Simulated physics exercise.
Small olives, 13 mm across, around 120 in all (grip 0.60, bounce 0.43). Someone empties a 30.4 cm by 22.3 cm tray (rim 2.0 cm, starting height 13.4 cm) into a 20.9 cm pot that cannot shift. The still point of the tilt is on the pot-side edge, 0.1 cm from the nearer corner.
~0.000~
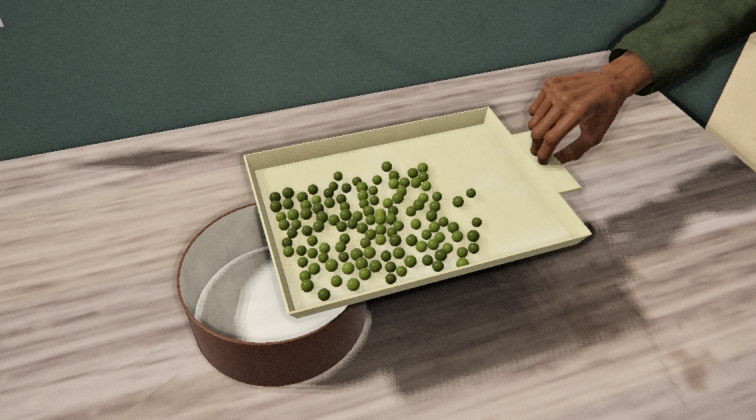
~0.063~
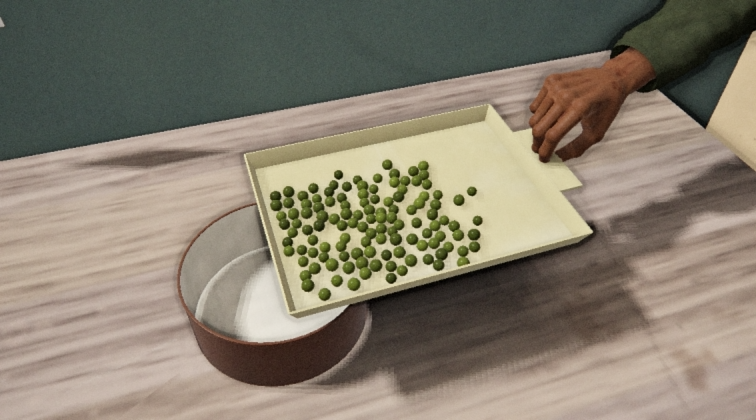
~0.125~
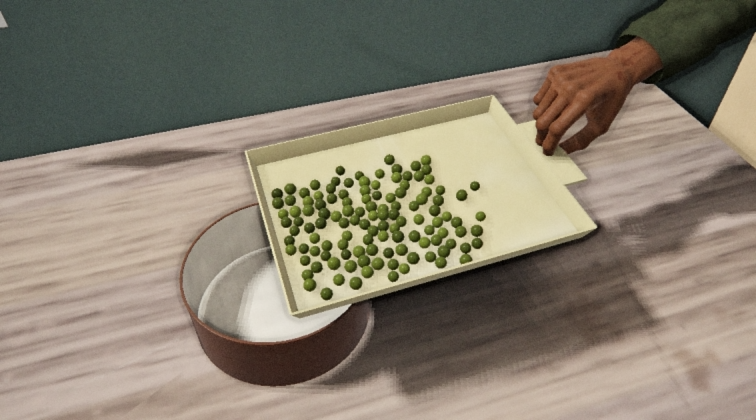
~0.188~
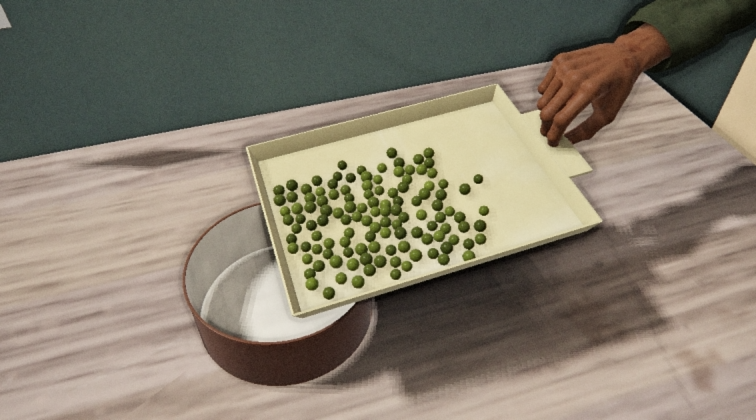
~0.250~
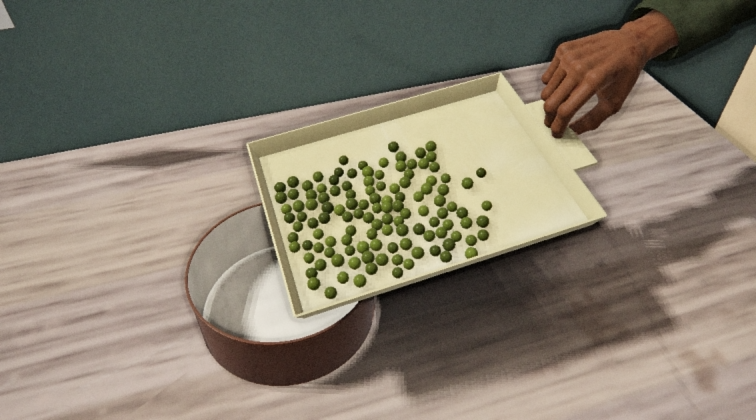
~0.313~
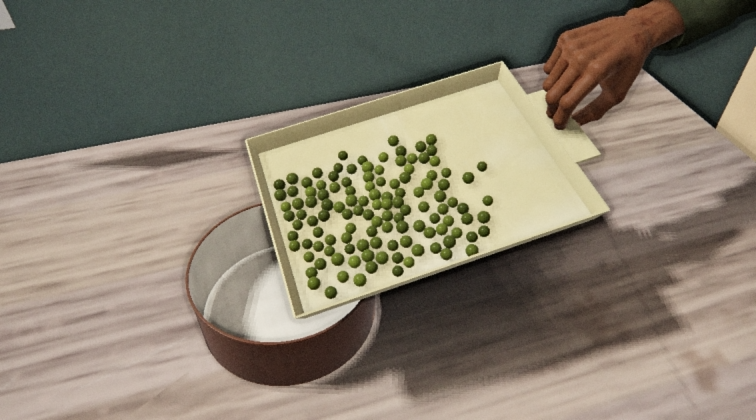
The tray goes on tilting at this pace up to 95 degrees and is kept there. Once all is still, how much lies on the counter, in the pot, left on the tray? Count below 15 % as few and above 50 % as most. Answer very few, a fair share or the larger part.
Counter the larger part, pot very few, tray very few.
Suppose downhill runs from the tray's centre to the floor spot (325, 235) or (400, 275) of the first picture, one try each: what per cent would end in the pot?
Some 60 and 0 per cent.
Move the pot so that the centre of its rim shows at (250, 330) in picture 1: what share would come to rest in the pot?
Some 85 per cent.
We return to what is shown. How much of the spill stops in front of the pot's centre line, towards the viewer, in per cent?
Some 100 per cent.
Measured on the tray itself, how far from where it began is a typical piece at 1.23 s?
Some 4 cm.
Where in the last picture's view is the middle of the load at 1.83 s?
Around (307, 237).
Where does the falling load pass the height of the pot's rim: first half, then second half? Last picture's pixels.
At about (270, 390), then at (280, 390).
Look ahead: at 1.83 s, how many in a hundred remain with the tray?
About 100 per cent.
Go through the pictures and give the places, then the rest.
In the first picture, tray tilt 0 degrees, front corners at (295, 305) and (581, 230); middle of the pieces at (371, 220); pot at (273, 264).
In the second picture, tray tilt 1 degrees, front corners at (295, 305) and (582, 228); middle of the pieces at (371, 219).
In the third picture, tray tilt 3 degrees, front corners at (297, 305) and (586, 224); middle of the pieces at (373, 216).
In the fourth picture, tray tilt 5 degrees, front corners at (299, 306) and (591, 217), lowest corner left front; middle of the pieces at (376, 212).
In the fifth picture, tray tilt 8 degrees, front corners at (301, 307) and (596, 212), lowest corner left front; middle of the pieces at (377, 208).
In the sixth picture, tray tilt 11 degrees, front corners at (301, 308) and (598, 206), lowest corner left front; middle of the pieces at (377, 205); pot at (282, 264). The tray's pace is about 45 degrees a second.
Then, at 1.23 s, tilt 50 degrees; the tray holds 100 %, the pot 0 %.
After 1.83 s, tilt 76 degrees; the tray holds 100 %, the pot 0 %.
After 2.49 s, tilt 95 degrees; the tray holds 0 %, the pot 0 %.
By 3.0 s all is still; counter 100 %, pot 0 %, tray 0 %.
